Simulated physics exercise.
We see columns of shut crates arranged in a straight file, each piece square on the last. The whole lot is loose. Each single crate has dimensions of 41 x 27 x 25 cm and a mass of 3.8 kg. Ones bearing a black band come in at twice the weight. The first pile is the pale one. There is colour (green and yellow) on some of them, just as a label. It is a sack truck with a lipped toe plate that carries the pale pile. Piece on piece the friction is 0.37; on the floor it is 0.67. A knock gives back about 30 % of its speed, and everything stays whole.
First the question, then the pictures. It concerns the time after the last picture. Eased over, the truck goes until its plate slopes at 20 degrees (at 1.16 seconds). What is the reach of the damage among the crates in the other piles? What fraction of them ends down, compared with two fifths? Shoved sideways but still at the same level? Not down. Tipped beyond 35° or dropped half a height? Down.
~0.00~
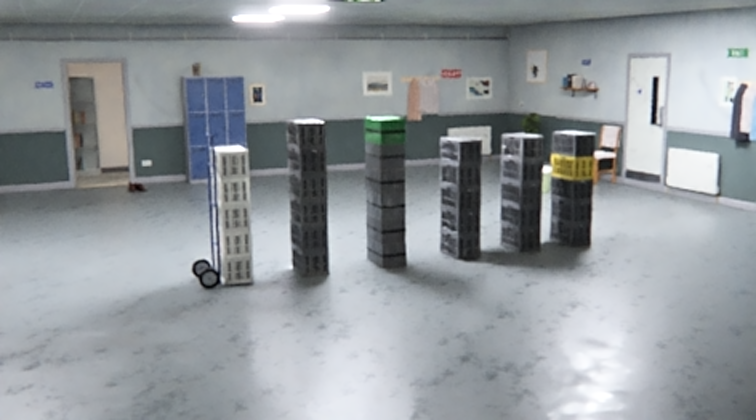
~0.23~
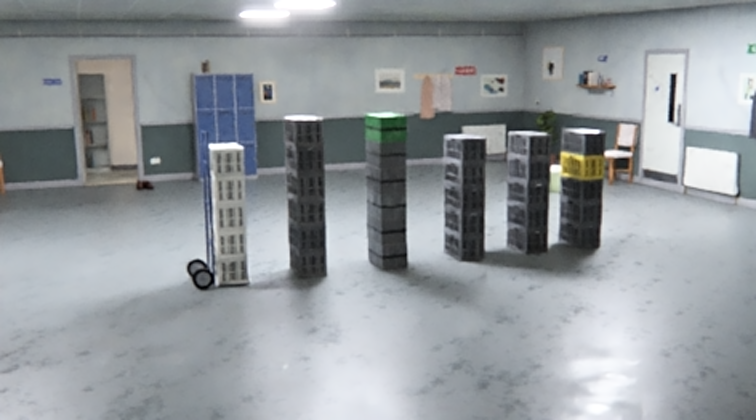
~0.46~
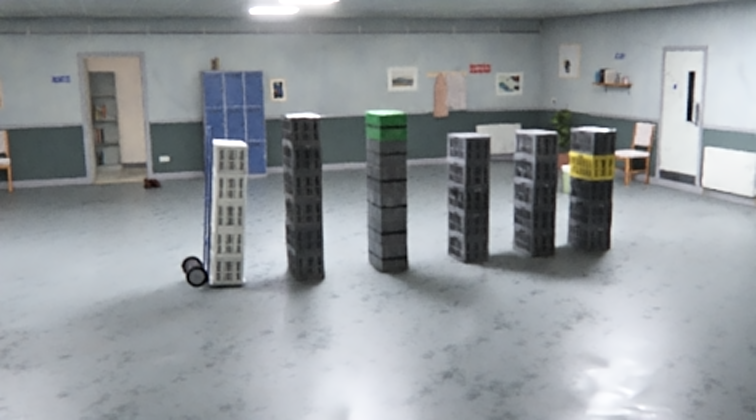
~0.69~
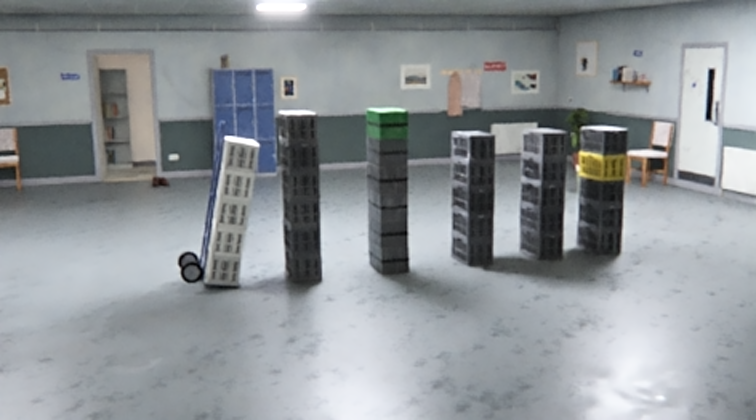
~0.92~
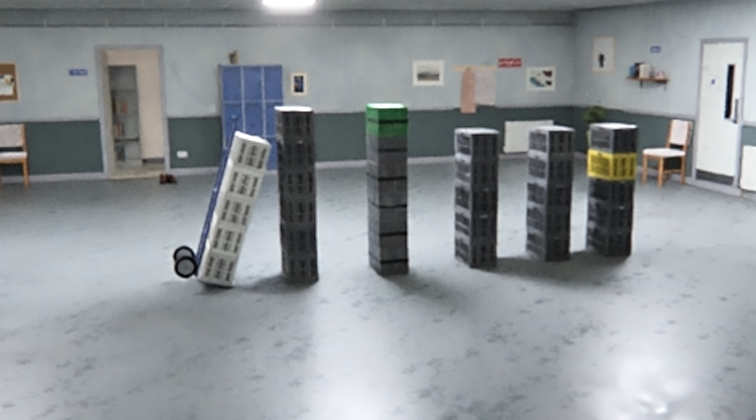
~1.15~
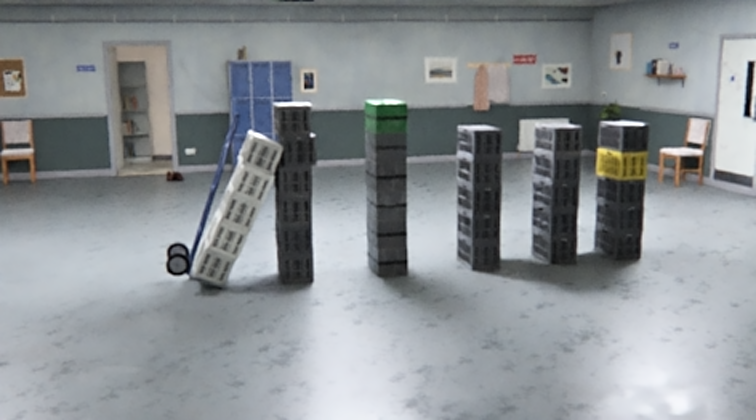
The fraction down is larger than two fifths.
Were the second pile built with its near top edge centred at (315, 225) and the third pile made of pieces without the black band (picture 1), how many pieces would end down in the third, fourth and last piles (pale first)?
Third 0, fourth 0, last 0.
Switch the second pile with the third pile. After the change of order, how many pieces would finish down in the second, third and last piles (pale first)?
Down per pile: Second 0, third 0, last 0.
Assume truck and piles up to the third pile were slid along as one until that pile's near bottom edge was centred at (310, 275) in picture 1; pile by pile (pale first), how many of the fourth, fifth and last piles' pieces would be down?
Down per pile: Fourth 4; fifth 0; last 0.
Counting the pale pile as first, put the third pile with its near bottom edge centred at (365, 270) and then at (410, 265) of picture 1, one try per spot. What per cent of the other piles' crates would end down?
In order, 0 then 90 per cent.
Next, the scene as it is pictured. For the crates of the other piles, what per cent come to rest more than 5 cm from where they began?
95 in a hundred.
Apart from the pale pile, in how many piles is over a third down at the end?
5 in all.
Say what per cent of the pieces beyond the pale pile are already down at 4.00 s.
95 per cent.
After 2.26 s, 5 of the pale pile down; none of the 27 other crates down, 10 disturbed; green crate 3° from how it stood.
After 3.16 s, 5 of the pale pile down; 12 of the 27 other crates down; green crate 3° from how it stood, 23 cm lower.
After 4.00 s, 5 of the pale pile down; 25 of the 27 other crates down; green crate 50° from how it stood, 81 cm lower; yellow crate 44° from how it stood, 35 cm lower.
In the end (5.3 s), 5 of the pale pile down; 26 of the 27 other crates down; yellow crate on its side; green crate 49° from how it stood, 81 cm lower. That is 96 per cent. From the last view, middles, yellow crate near (735, 230), green crate near (483, 204).
